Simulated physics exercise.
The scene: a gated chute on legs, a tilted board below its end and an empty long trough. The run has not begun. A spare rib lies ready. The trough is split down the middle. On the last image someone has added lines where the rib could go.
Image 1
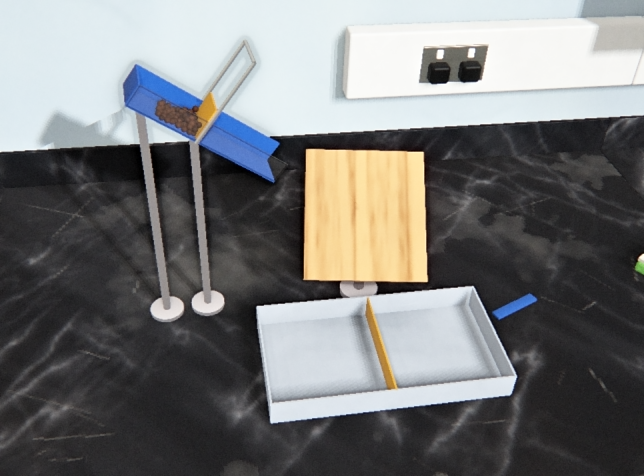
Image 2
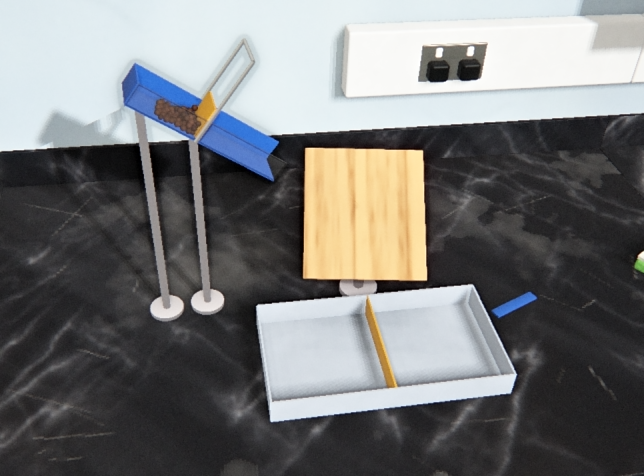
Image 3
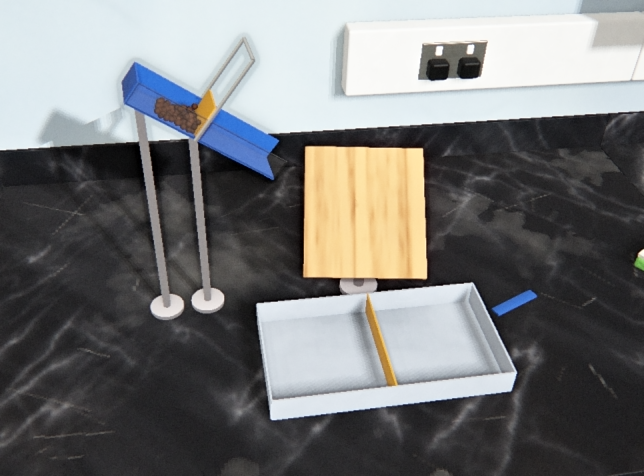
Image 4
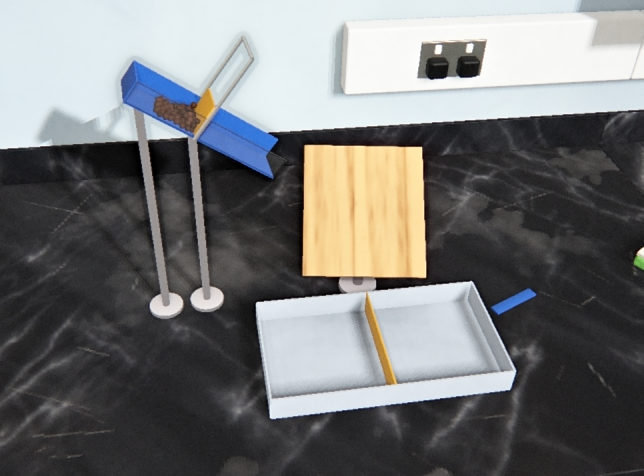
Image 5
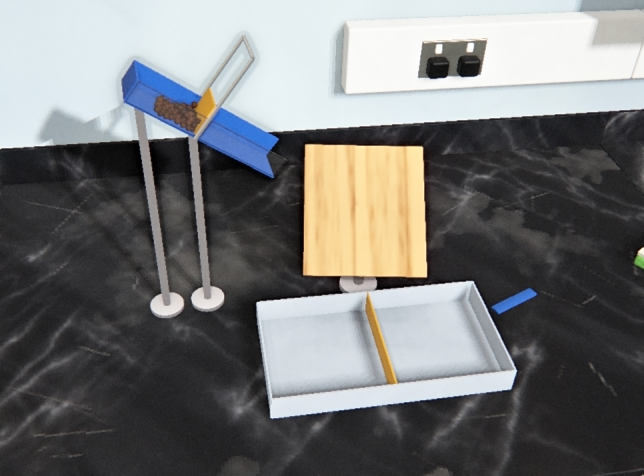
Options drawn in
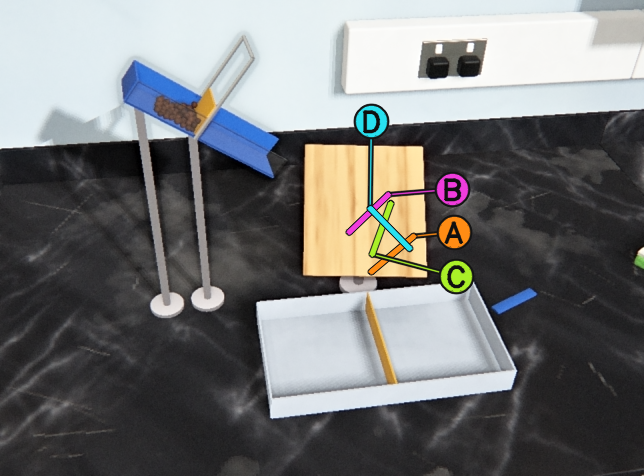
A white tray split by an orange divider sat on a black marble counter below a tilted wooden board, while brown bits rested behind the gate of a raised blue chute, and nothing noticeably moved.
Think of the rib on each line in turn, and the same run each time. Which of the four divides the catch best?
D beats the others.
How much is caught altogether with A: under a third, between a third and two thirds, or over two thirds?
Over two thirds.
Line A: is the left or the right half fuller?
Left.
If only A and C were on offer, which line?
That would be C.
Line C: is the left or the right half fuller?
Left.
On the marked copy, line A from (413, 236) to (371, 271); line B from (388, 194) to (349, 232); line C from (390, 203) to (372, 254); line D from (370, 208) to (409, 248).
For line A, of what is caught, the bulk in the left half, a small share in the right.
For line B, of what is caught, the bulk in the left half, a small share in the right.
For line C, of what is caught, the bulk in the left half, close to a quarter in the right.
For line D, of what is caught, close to half in the left half, close to half in the right.
